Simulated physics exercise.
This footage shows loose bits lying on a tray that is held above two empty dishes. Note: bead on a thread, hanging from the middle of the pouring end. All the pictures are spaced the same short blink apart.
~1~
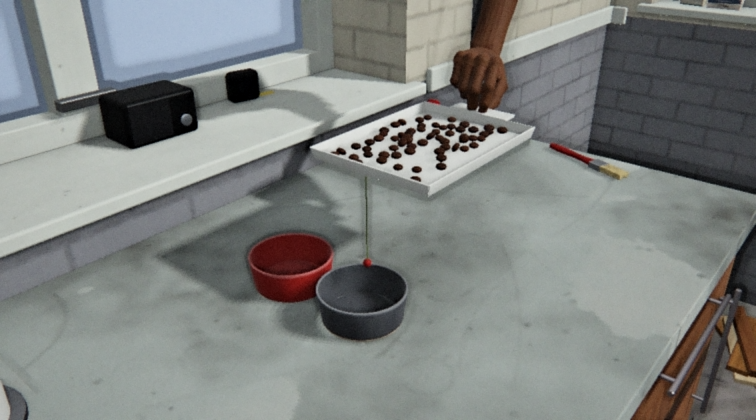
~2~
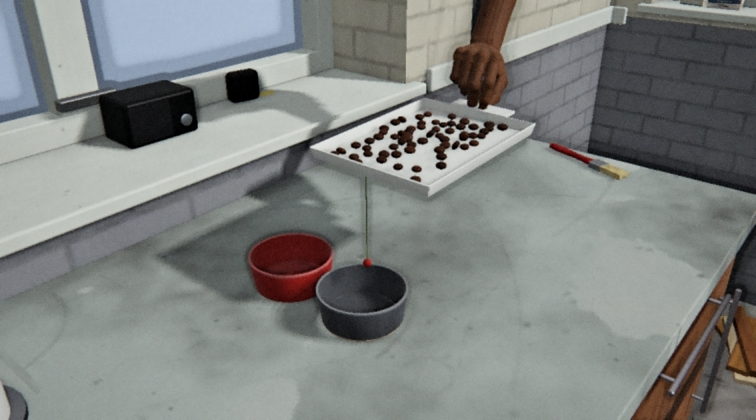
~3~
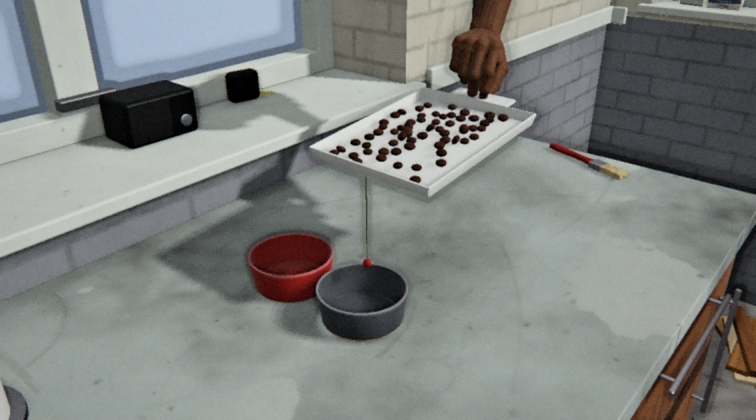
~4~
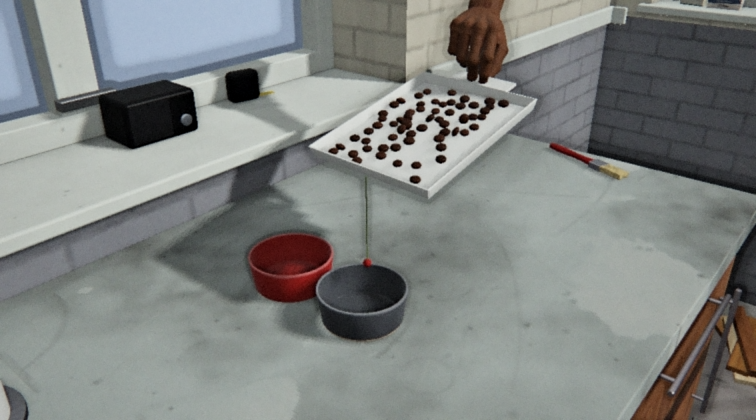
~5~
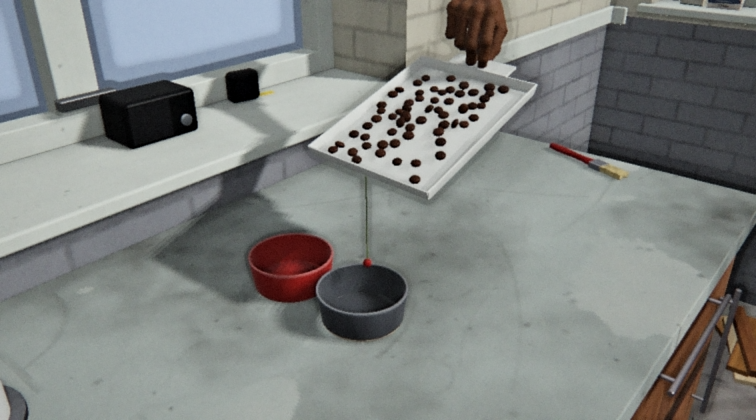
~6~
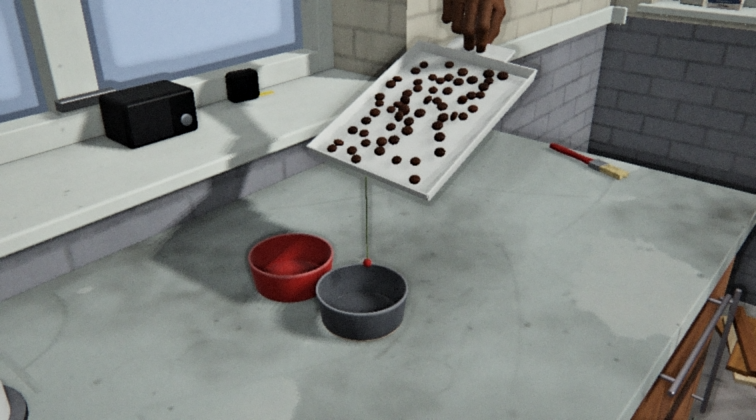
On a grey kitchen counter, a red dish and a dark grey dish sit beneath a white tray scattered with small brown drops, a red bead hanging on a thread below it. The tray starts nearly level, then a hand steadily raises its far end, slanting it more clearly while the drops barely shift.
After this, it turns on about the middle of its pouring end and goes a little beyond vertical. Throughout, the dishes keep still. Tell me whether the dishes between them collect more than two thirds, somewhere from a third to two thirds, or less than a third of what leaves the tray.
Between them they collect from a third to two thirds.
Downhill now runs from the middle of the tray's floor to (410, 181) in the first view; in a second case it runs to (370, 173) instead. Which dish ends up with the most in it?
For the first place you'd get the right-placed dish, for the second the right-placed dish.
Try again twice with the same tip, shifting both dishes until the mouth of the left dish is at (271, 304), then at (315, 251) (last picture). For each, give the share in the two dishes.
Approximately 0 percent, followed by approximately 40 percent.
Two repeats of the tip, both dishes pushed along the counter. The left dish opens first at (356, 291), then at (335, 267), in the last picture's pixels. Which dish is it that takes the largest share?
The one on the left side; the one on the right side.
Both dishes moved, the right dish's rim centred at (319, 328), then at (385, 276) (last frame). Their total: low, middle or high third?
In order of the places: Under a third, then below one third.
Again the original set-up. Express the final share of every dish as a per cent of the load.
Left about 0, right about 50 in a hundred.
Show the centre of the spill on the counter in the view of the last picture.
Centre at rest: About (399, 368).
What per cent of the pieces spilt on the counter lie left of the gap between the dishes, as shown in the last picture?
Left share: Some 20 per cent.
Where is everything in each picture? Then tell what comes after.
Corners of the pouring end at (315, 147) and (429, 184), level; middle of the load at (430, 136), flat chocolate drops; left dish at (261, 283); right dish at (332, 321); bead on its thread at (367, 263), in the first frame.
Corners of the pouring end at (315, 147) and (429, 184), level; middle of the load at (431, 134), in the second frame.
Corners of the pouring end at (314, 146) and (428, 185), tipped barely, lowest at the right corner; middle of the load at (430, 128), in the third frame.
Corners of the pouring end at (313, 146) and (428, 187), tipped a little, lowest at the right corner; middle of the load at (430, 118), in the fourth frame.
Corners of the pouring end at (312, 145) and (427, 189), tipped clearly, lowest at the right corner; middle of the load at (429, 109), in the fifth frame.
Corners of the pouring end at (311, 145) and (427, 191), tipped clearly, lowest at the right corner; middle of the load at (428, 100); left dish at (261, 283); right dish at (332, 321), in the sixth frame.
Soon, tray tipped steeply; nearly all on the tray; a small part in the air.
A while on, tray tipped past a quarter turn; a small part on the tray; about a third in the right dish; about a third outside both; about a quarter in the air.
Towards the end, tray tipped past a quarter turn; about half in the right dish; about half outside both.
Finally, tray tipped past a quarter turn; about half in the right dish; none in the left dish; about half outside both.
